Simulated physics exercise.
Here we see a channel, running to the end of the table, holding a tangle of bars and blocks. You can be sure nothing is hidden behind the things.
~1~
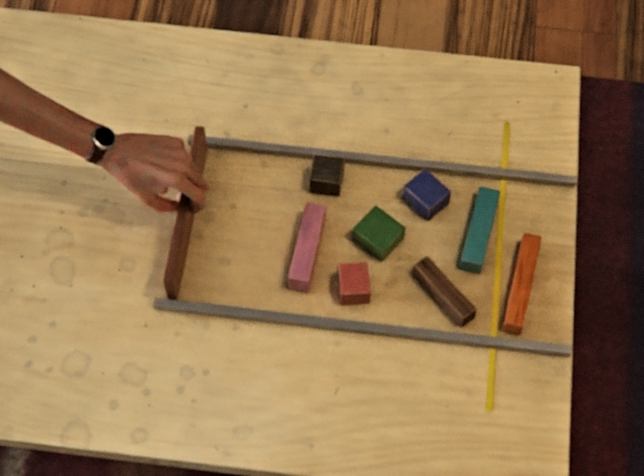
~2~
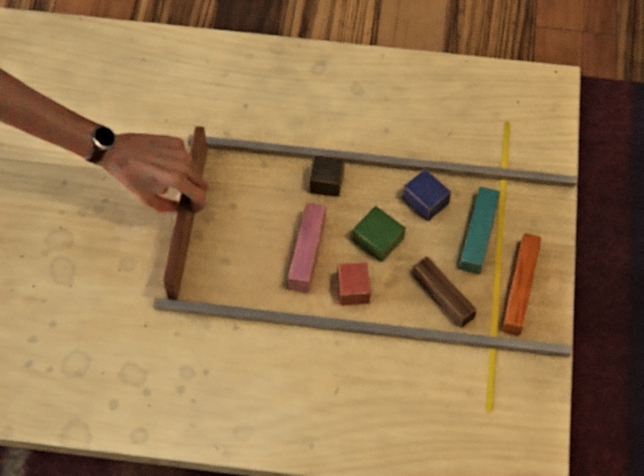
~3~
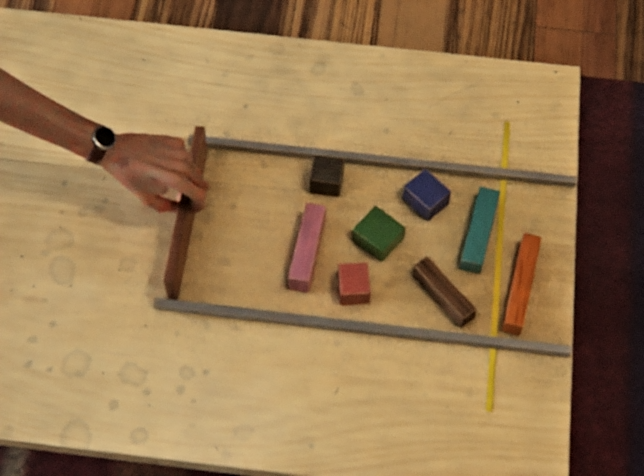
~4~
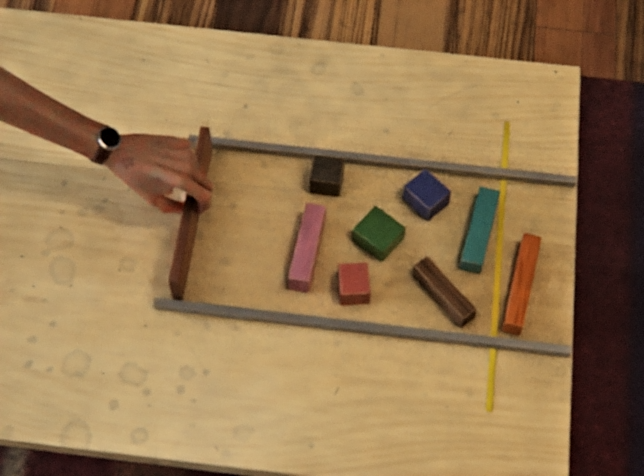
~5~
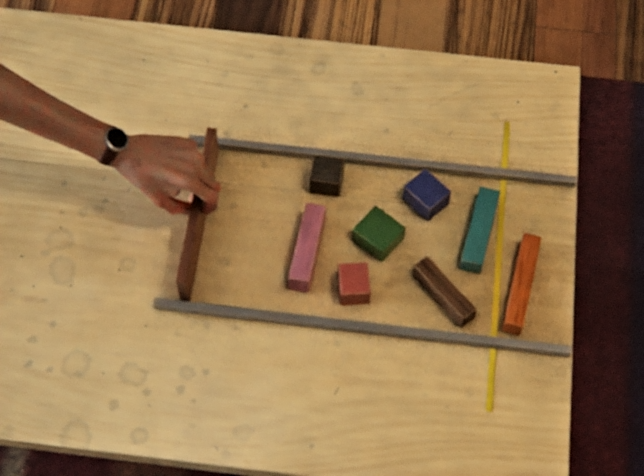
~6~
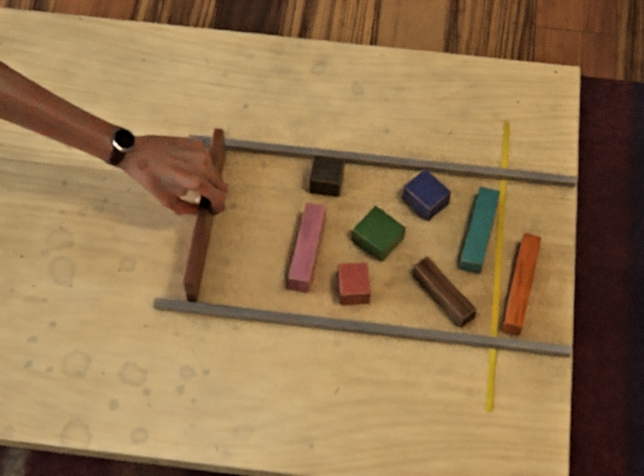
A hand gripping a brown board stayed nearly still at first, then slid it slightly to the right between two gray rails, while the scattered colored blocks and bars ahead of it stayed put.
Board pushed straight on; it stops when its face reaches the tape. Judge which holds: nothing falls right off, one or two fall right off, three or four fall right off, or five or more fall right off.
Odds are the fallen group will hold just one or two.
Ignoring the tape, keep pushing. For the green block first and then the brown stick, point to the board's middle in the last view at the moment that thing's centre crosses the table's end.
Near (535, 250) and (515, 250).
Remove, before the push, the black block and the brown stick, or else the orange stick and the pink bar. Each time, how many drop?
1 in the first try, 0 in the second.
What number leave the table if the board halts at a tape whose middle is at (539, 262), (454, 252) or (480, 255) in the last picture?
So, one try after another, the floor gets 5, then 0, then 0.
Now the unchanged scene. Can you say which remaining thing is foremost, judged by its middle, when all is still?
The brown stick is the one.
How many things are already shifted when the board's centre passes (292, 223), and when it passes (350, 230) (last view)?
By the first moment it's 0, by the second it's 4.
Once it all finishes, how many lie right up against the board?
2 touch it.
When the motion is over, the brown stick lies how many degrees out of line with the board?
Roughly 20 degrees.
Early on, none off yet; orange stick at rest near (522, 283); turquoise bar at rest near (480, 230); brown stick at rest near (444, 292).
Finally, the number that fall off is one or two; lost, turquoise bar and orange stick.
